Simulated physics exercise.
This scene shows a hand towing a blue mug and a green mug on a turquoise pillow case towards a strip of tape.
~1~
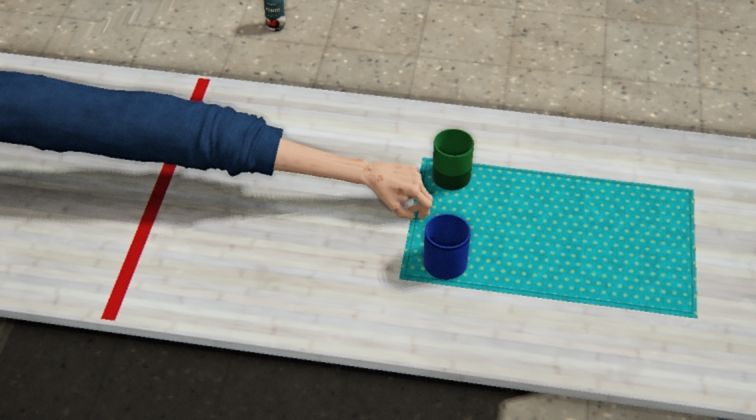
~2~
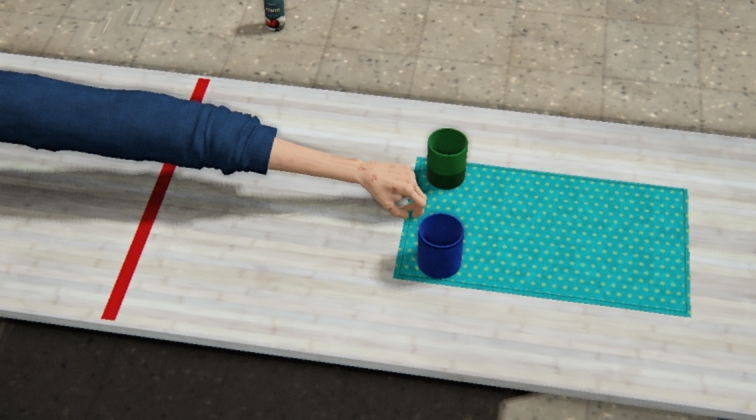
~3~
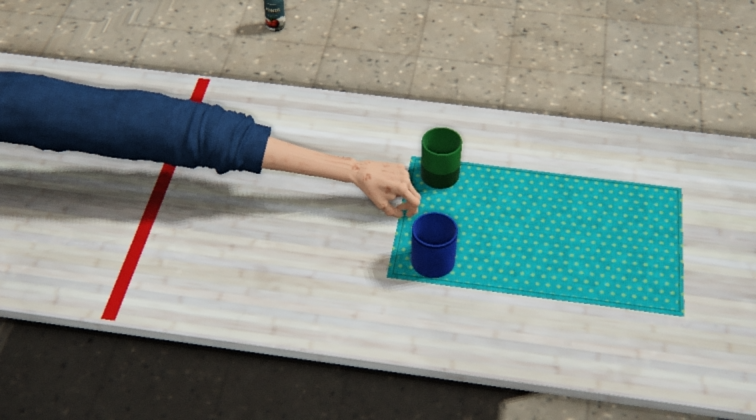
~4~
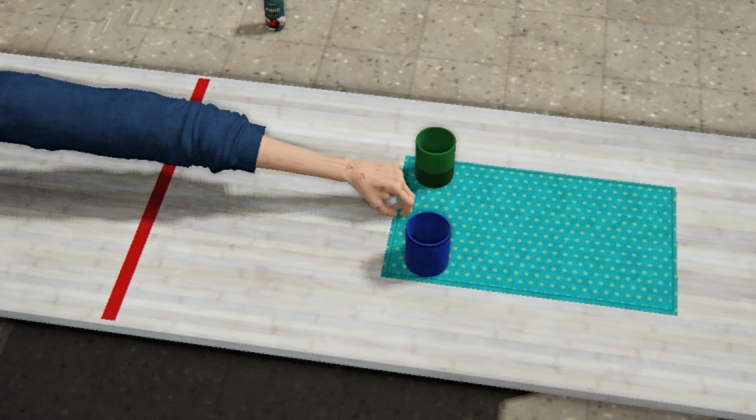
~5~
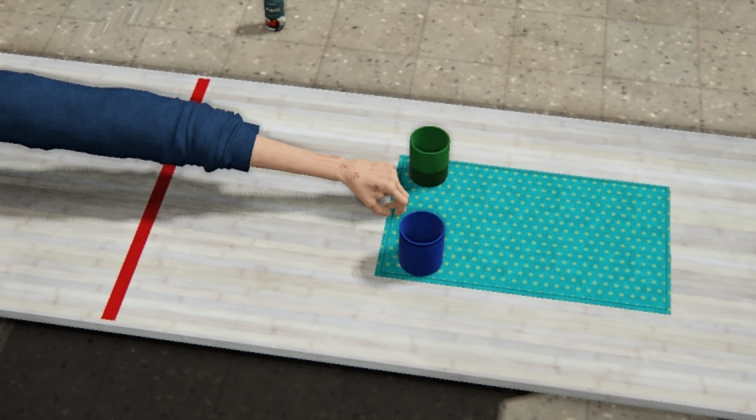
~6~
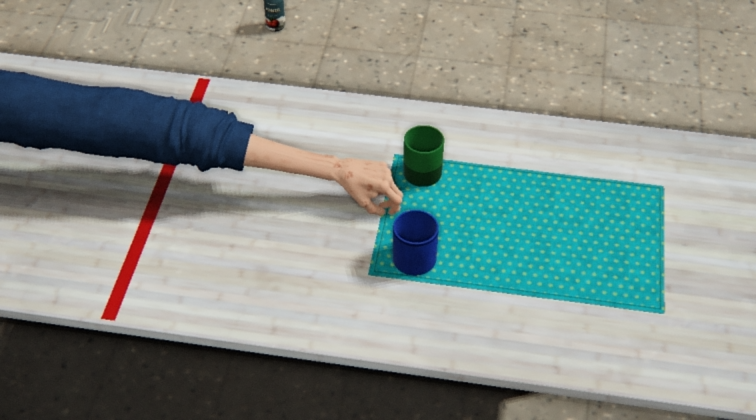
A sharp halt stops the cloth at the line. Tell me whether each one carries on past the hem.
The blue mug stops short of it. The green mug stops short of it.
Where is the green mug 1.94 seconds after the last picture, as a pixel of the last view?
At that moment it is at (206, 131).
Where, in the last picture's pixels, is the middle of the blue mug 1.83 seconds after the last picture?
Roughly at (191, 215).
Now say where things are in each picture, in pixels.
In the first frame, pillow case end (399, 279); blue mug (448, 231); green mug (454, 142); tape (116, 298).
In the second frame, pillow case end (393, 278), far hem (691, 318); green mug (448, 142).
In the third frame, pillow case end (387, 278); blue mug (435, 229).
In the fourth frame, pillow case end (381, 277), far hem (678, 316); green mug (436, 140).
In the fifth frame, pillow case end (375, 276); blue mug (422, 227).
In the sixth frame, pillow case end (368, 275), far hem (664, 314); blue mug (416, 227); green mug (424, 139); tape (116, 298).
Then, 1.83 s later than the last view, hem at the tape; blue mug on the cloth near (191, 215); green mug on the cloth near (214, 132).
Then, 1.94 s later than the last view, hem at the tape; blue mug on the cloth near (183, 214); green mug on the cloth near (206, 131).
Finally, hem at the tape; blue mug on the cloth near (183, 214); green mug on the cloth near (206, 131). The blue mug stays on the cloth and the green mug remains aboard.
